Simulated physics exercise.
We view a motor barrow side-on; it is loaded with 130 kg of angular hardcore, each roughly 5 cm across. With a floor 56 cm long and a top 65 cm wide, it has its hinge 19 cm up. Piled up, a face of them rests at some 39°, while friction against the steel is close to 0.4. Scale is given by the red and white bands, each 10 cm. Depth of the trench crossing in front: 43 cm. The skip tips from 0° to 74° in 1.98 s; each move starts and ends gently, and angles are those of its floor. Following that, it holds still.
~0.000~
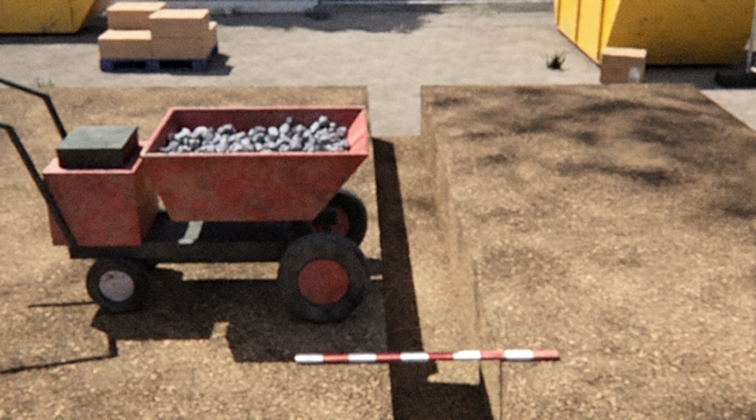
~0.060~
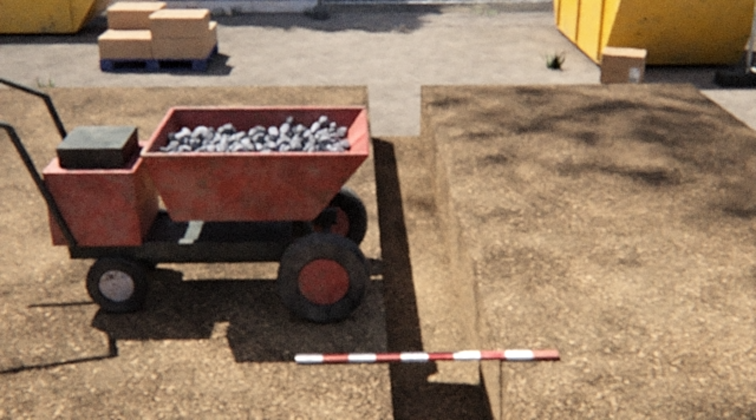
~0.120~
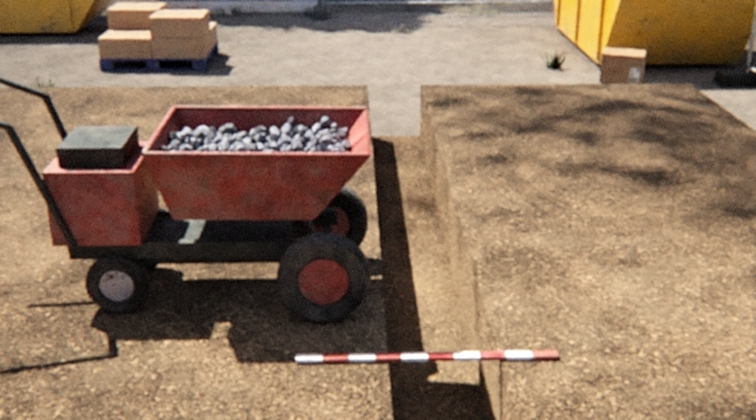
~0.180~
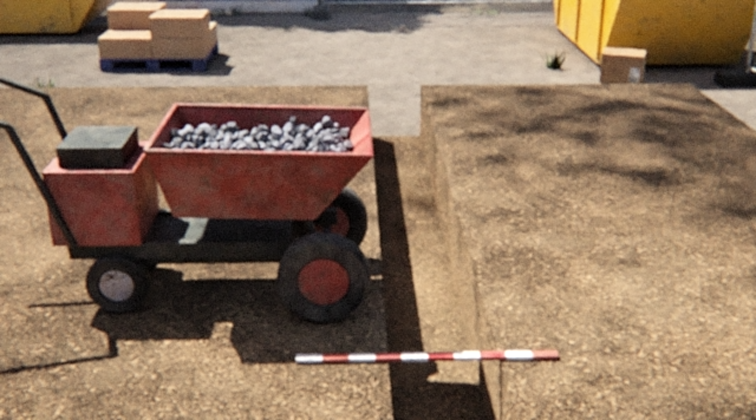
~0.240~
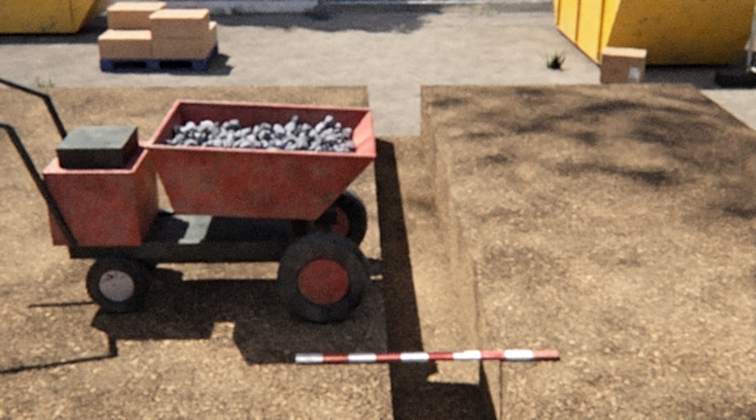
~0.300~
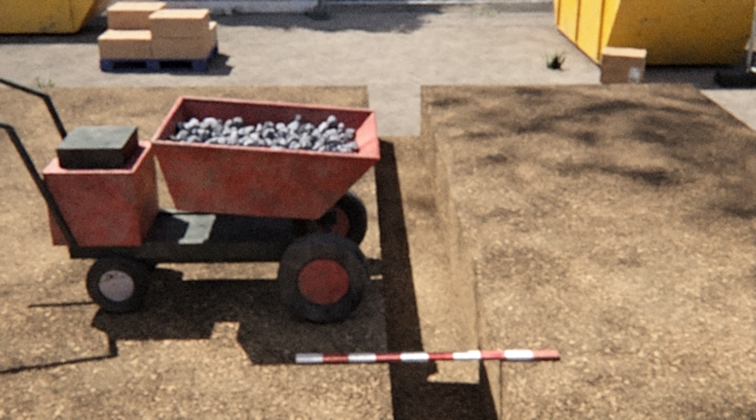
The red skip of a stone-laden barrow tilts slightly to the right beside a narrow trench.
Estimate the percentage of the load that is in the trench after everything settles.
Roughly 63 per cent of the load.
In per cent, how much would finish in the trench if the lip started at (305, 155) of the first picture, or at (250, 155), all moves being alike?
First spot about 100, second spot about 85 per cent.
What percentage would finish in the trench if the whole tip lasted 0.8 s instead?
45 per cent.
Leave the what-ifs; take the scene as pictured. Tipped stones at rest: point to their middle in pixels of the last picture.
Middle at around (464, 343), I'd say.
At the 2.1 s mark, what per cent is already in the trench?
Something like 10 in a hundred.
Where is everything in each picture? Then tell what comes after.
The first picture shows lip at (368, 155), floor tilted 0°, highest stones at (237, 135).
In the second picture, the skip is at 0°, its lip at (368, 155); the top of the load is at (237, 134); the stones move at 0.1 m/s on average.
The third picture shows lip at (370, 155), floor tilted 1°, highest stones at (231, 133); the stones move at 0.1 m/s on average.
In the fourth picture, the skip is at 2°, its lip at (372, 156); the top of the load is at (233, 132); the stones move at 0.2 m/s on average.
The fifth picture shows lip at (375, 157), floor tilted 3°, highest stones at (212, 130); the stones move at 0.2 m/s on average.
In the sixth picture, the skip is at 5°, its lip at (379, 159); the top of the load is at (216, 127); the stones move at 0.3 m/s on average.
After 1.5 s the floor is at 62°; 100 % in the skip; the foremost stones are at (461, 237).
After 2.1 s the floor is at 74°; 64 % in the skip, 12 % in the trench, 24 % past the trench; the foremost stones are at (575, 290).
After 2.4 s the floor is at 74°; 34 % in the skip, 26 % in the trench, 40 % past the trench; the foremost stones are at (611, 279).
After 4.4 s the floor is at 74°; 0 % in the skip, 63 % in the trench, 37 % past the trench; the foremost stones are at (612, 278).
